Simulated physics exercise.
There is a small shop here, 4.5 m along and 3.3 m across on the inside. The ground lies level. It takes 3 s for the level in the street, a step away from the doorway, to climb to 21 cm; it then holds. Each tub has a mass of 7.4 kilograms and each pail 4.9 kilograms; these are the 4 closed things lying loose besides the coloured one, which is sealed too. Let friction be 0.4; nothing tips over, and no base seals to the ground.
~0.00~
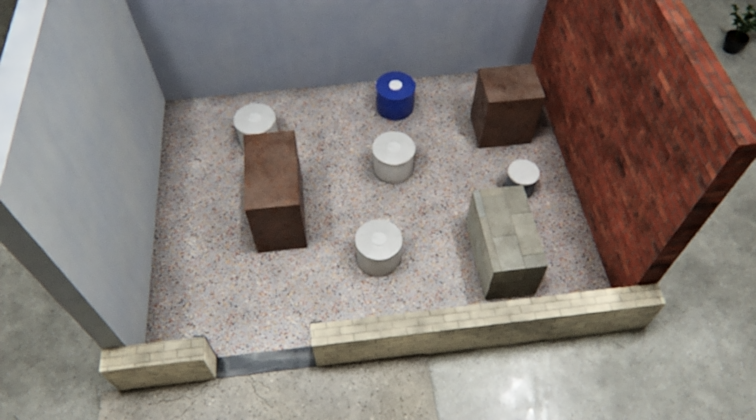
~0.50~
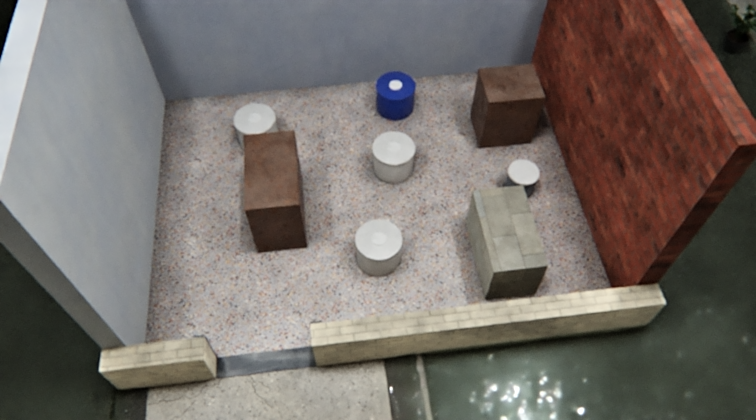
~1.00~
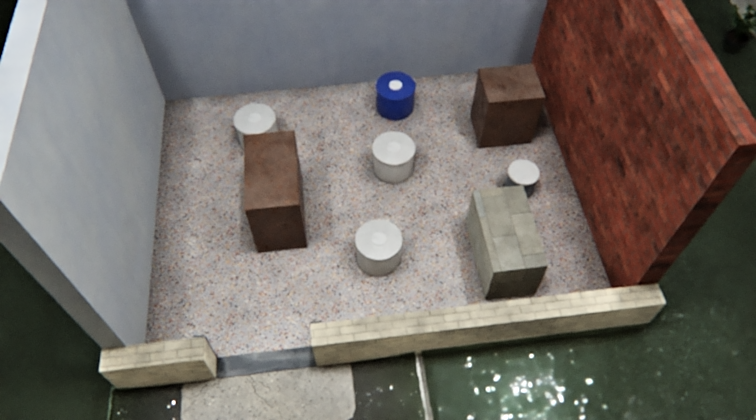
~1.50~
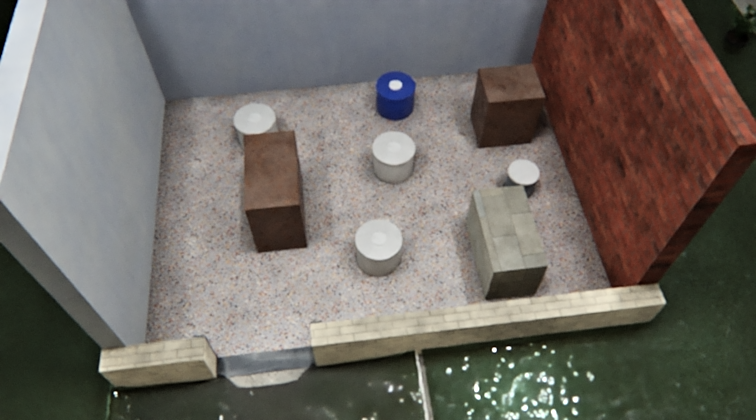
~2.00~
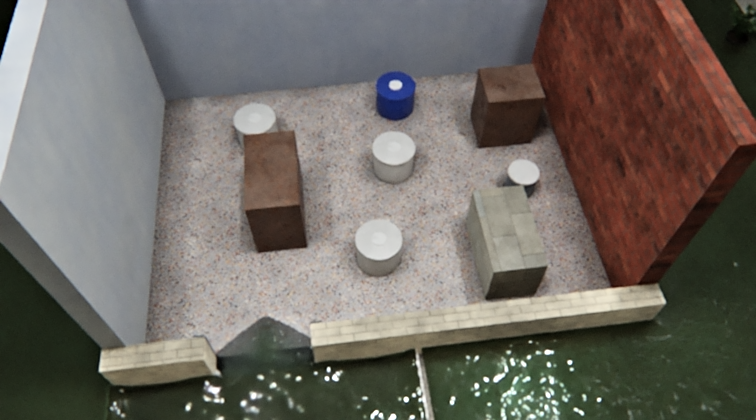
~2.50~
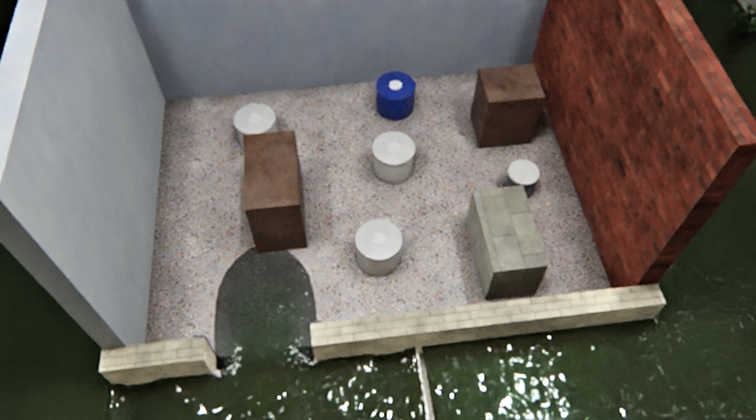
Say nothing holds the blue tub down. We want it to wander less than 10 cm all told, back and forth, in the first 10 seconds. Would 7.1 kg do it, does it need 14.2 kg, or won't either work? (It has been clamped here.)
Short answer: Neither one.
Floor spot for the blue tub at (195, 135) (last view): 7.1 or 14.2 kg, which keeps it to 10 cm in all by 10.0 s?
Neither holds.
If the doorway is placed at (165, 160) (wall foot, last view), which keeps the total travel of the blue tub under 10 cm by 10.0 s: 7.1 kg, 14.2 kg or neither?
The answer is that neither mass suffices.
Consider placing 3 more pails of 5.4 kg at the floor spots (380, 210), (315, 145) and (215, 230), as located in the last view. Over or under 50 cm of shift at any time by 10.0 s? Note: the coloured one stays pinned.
Note, in sequence: Exceeded, not exceeded, exceeded.
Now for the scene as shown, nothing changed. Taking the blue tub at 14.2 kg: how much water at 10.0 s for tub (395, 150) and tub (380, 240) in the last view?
Close to 9 and 3 centimetres.
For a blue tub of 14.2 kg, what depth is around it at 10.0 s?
Around 9 cm.
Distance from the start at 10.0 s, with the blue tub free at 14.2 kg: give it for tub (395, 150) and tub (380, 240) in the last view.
Respectively 140 and 50 cm.
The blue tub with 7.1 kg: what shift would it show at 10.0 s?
About 150 cm.
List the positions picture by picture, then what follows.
In the first picture, the blue tub at (396, 86), on the bottom; water covers 0.0 m2; 0 of 5 have shifted.
In the second picture, the blue tub at (396, 86), on the bottom; 0.0 m2 under water; 0 of 5 have shifted.
In the third picture, the blue tub at (396, 86), on the bottom; 0.0 m2 under water; 0 of 5 have shifted.
In the fourth picture, the blue tub at (396, 86) rests on the ground; 0.0 m2 under water; 0 of 5 have shifted.
In the fifth picture, the blue tub at (396, 86) rests on the ground; water covers 0.1 m2; 0 of 5 have shifted.
In the sixth picture, the blue tub at (396, 86), on the bottom; water covers 0.8 m2; 0 of 5 have shifted.
After 3.5 s the blue tub would be 0 cm from its start with 7.1 kg and 0 cm from its start with 14.2 kg; 0 cm of water round it then.
After 4.5 s the blue tub would be 0 cm from its start with 7.1 kg and 0 cm from its start with 14.2 kg; 0 cm of water round it then.
After 7.0 s the blue tub would be 27 cm from its start with 7.1 kg and 0 cm from its start with 14.2 kg; 6 cm of water round it then.
After 10.0 s the blue tub would be 151 cm from its start with 7.1 kg and 43 cm from its start with 14.2 kg; 9 cm of water round it then.
